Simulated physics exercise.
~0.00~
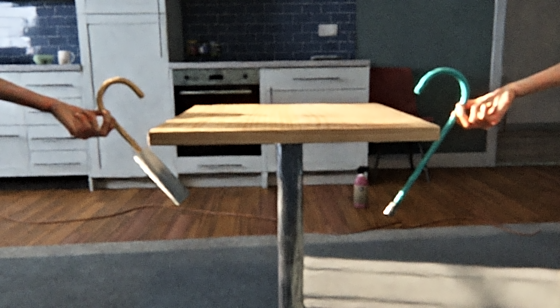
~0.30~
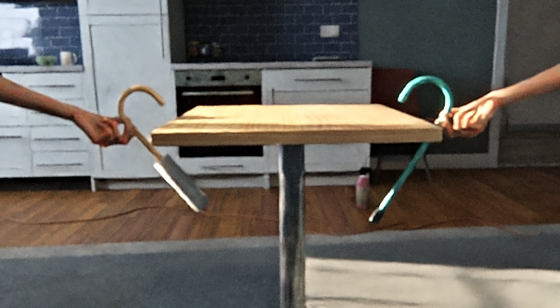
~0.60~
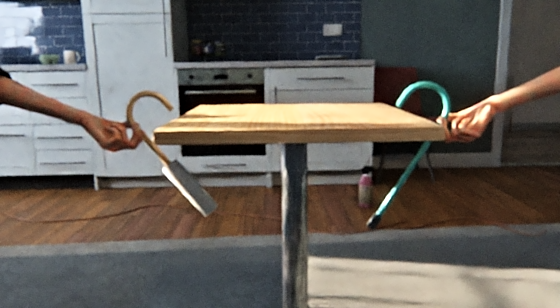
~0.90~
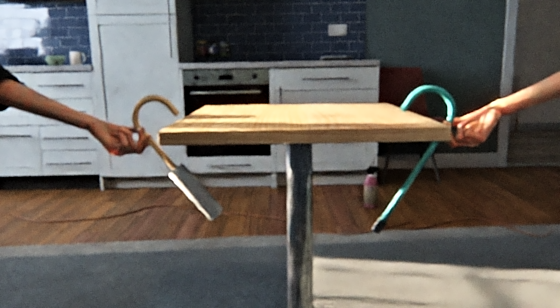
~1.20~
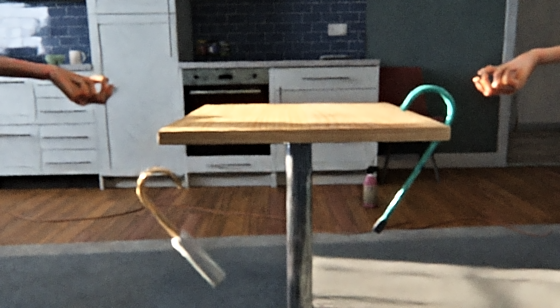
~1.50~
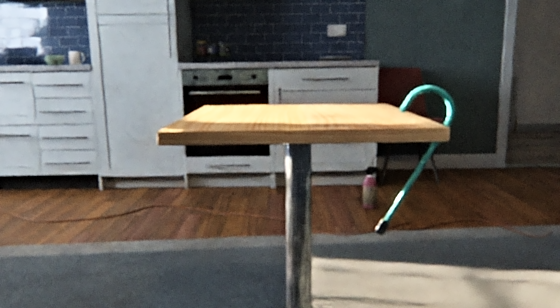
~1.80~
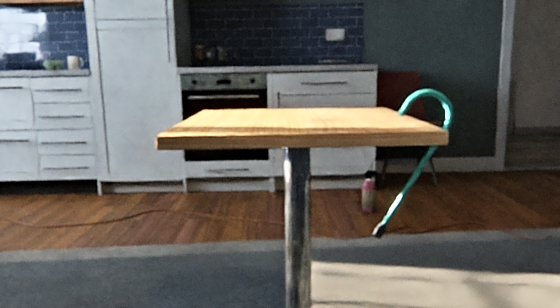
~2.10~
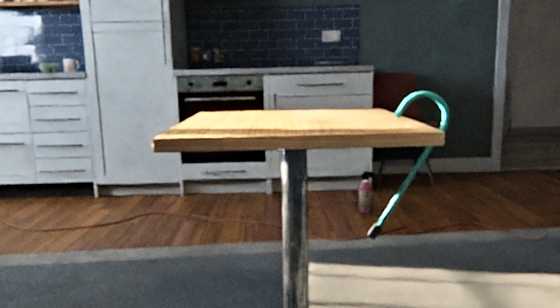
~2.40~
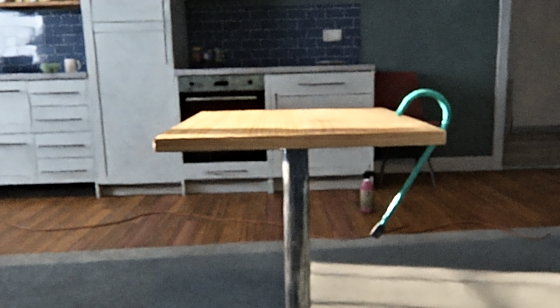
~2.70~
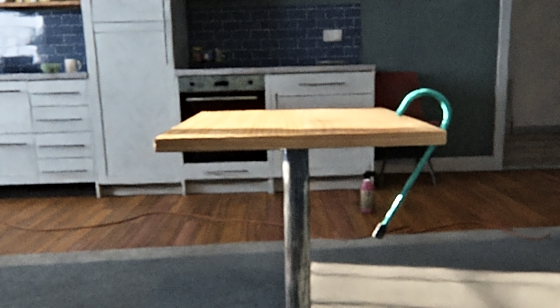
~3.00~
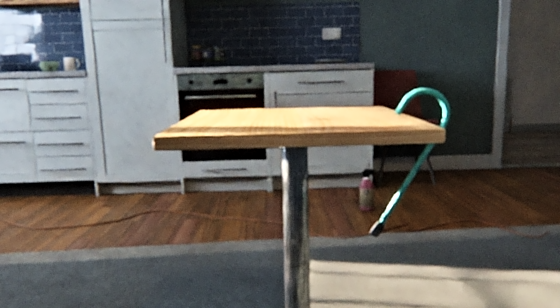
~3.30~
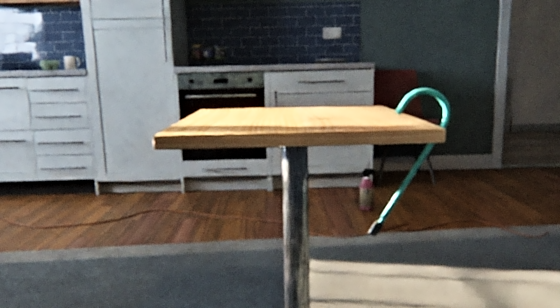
Two hands release hooked handles at a table's edges; the white one falls, the turquoise one hangs.
